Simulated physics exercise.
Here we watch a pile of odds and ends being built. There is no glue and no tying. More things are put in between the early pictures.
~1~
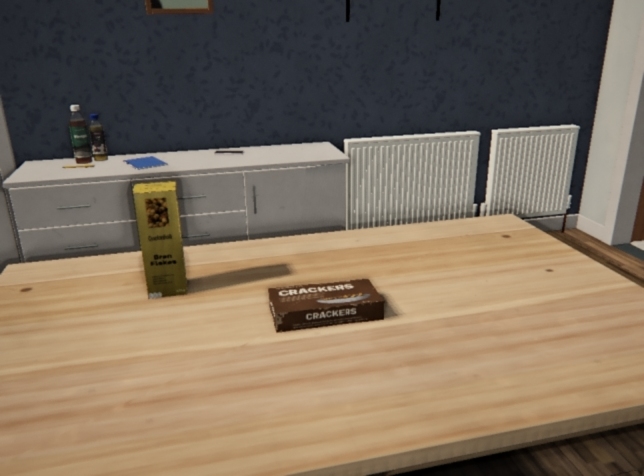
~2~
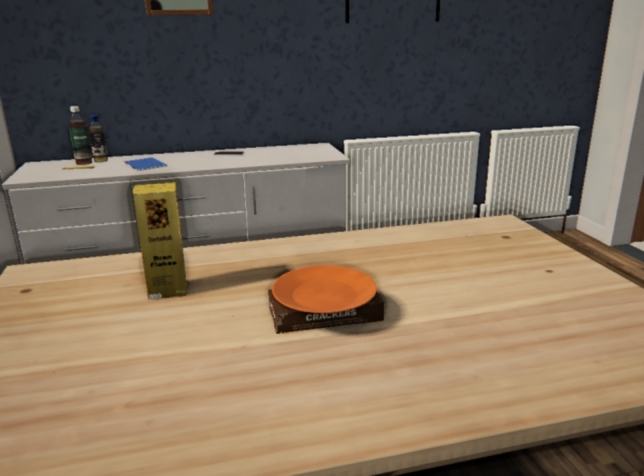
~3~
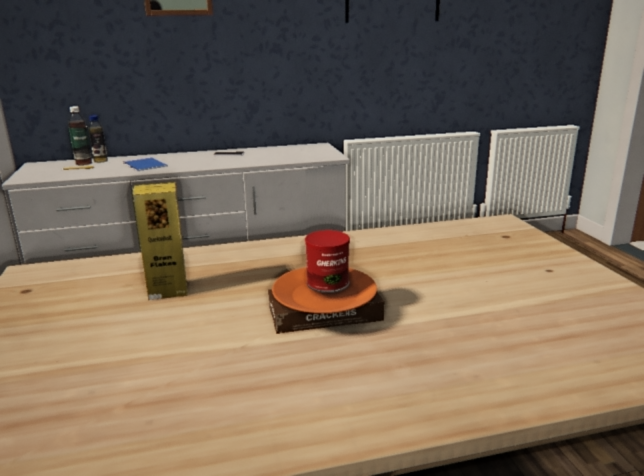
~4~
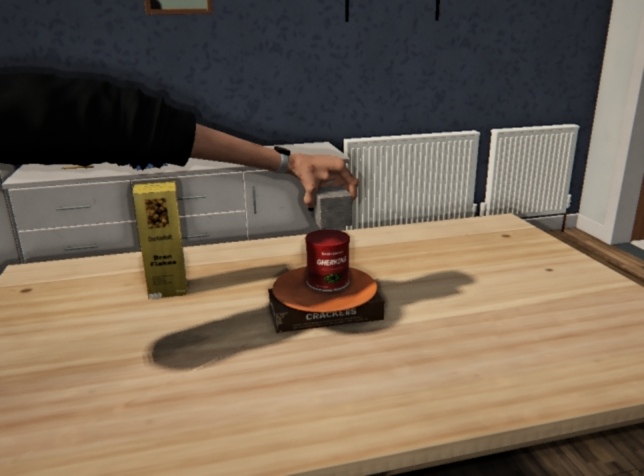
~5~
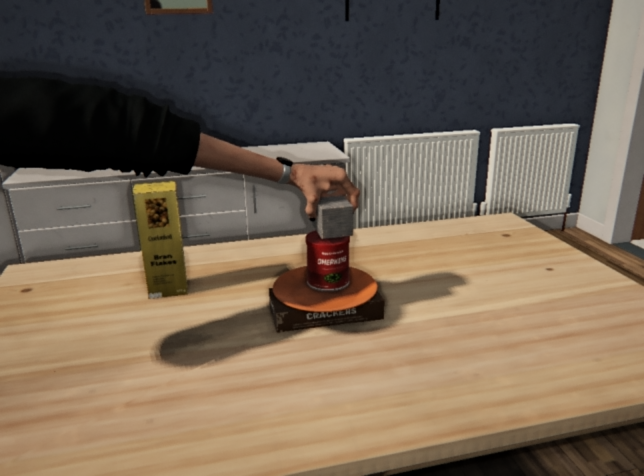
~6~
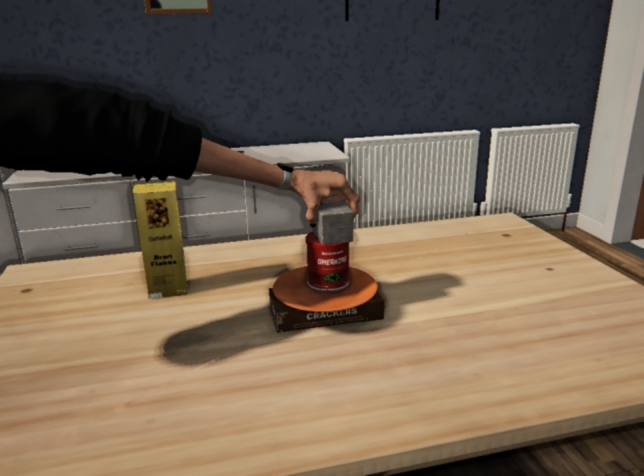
On a wooden table, an orange plate and then a red can were added on top of a brown crackers packet, and a hand reached in from the left and lowered a grey block onto the can.
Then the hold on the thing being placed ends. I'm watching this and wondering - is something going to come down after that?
No, it all holds.
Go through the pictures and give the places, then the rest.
The last thing is not in view yet, in the first picture.
The last thing is not in view yet; brown packet (325, 305), in the second picture.
The last thing is not in view yet; orange plate (325, 291), in the third picture.
On its way; grey block (330, 206); brown packet (325, 304), in the fourth picture.
On its way; grey block (332, 216); orange plate (325, 290), in the fifth picture.
In place under the hand; grey block (332, 222); brown packet (325, 304), in the sixth picture.
Then, 0.20 s later than the last frame, all is still.
Then, 0.40 s later than the last frame, grey block resting near (332, 222).
When it is over, all 5 as before. End places, in pixels of the last picture, grey block near (332, 222). The pile keeps its balance.
